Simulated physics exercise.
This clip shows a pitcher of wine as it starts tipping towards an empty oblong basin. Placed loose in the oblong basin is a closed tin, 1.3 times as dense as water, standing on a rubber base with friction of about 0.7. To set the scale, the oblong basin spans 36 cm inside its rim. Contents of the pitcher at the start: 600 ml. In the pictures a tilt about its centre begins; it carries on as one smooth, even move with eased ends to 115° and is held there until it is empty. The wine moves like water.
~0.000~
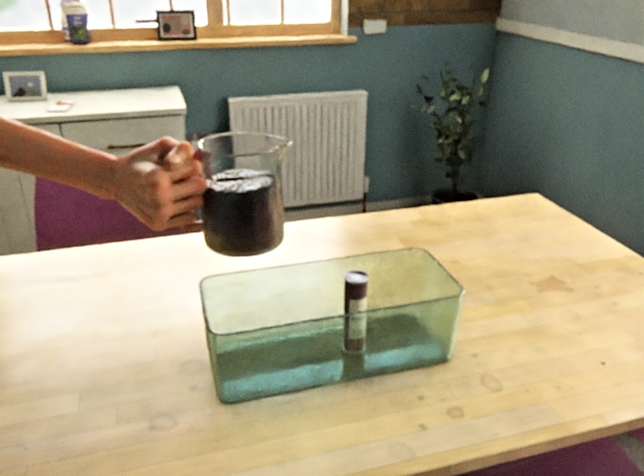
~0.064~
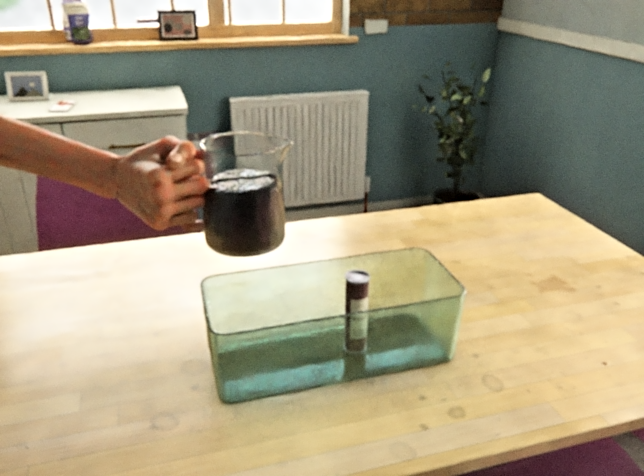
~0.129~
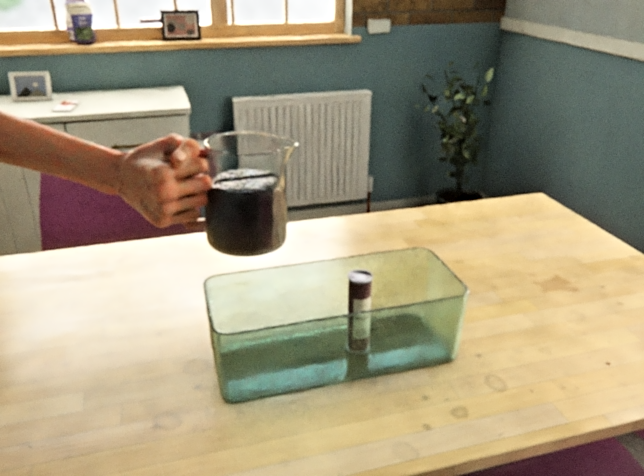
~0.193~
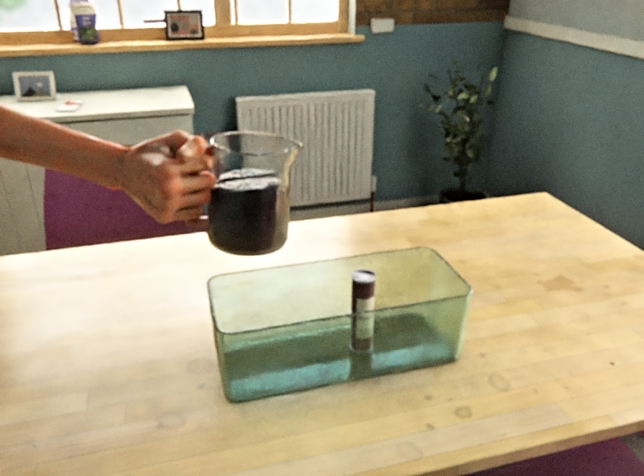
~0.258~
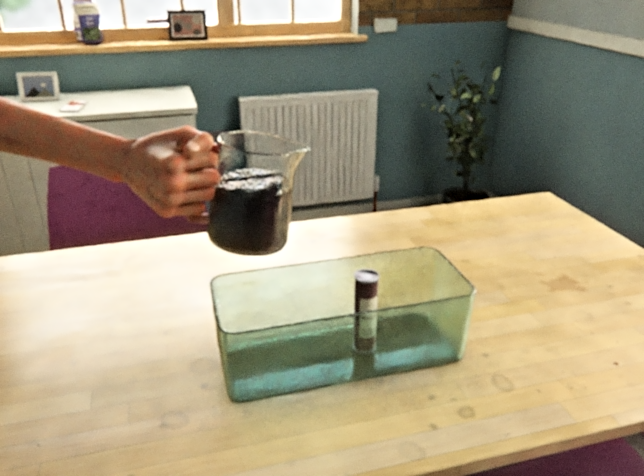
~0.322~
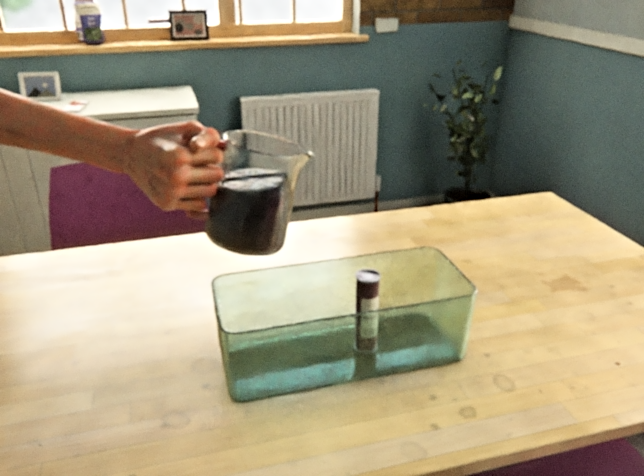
A hand tilts a pitcher of dark liquid slightly right above a basin holding a container.
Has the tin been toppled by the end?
Yes, it has gone over.
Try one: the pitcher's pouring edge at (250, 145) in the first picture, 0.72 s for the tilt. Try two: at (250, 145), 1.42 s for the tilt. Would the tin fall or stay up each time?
First it keeps standing; then it stays up.
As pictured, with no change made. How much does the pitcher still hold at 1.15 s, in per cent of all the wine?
Close to 34 in a hundred.
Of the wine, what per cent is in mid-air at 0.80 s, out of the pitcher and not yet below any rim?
Around 6 in a hundred.
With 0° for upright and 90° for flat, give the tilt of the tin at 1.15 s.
0°.
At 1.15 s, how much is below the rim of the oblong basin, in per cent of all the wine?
Around 44 in a hundred.
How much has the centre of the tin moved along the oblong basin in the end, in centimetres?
It finishes around 7.5 cm from where it began.
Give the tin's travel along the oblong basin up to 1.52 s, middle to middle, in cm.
About 7 cm.
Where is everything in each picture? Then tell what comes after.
In the first picture, it leans 0°; its right rim is at (291, 141); the wine meets the walls at (203, 184) and (277, 177); the oblong basin's rim runs from (204, 306) to (444, 270); the tin's top is at (356, 279).
In the second picture, it leans 1°; its right rim is at (293, 141); the wine meets the walls at (204, 184) and (279, 177).
In the third picture, it leans 2°; its right rim is at (297, 142); the wine meets the walls at (207, 184) and (282, 177).
In the fourth picture, it leans 5°; its right rim is at (303, 145); the wine meets the walls at (211, 184) and (285, 176).
In the fifth picture, it leans 9°; its right rim is at (309, 148); the wine meets the walls at (215, 184) and (289, 176).
In the sixth picture, it leans 14°; its right rim is at (313, 152); the wine meets the walls at (216, 184) and (292, 176).
After 0.80 s the tilt is 69° and 94 per cent is still to pour; the tin stands where it began.
After 1.15 s the tilt is 105° and 33 per cent is still to pour; the tin stands where it began.
After 1.52 s the tilt is 115° and 1 per cent is still to pour; the tin lies on its side.
After 1.92 s the tilt is 115° and 0 per cent is still to pour; the tin lies on its side.
In the end the tin lies on its side.
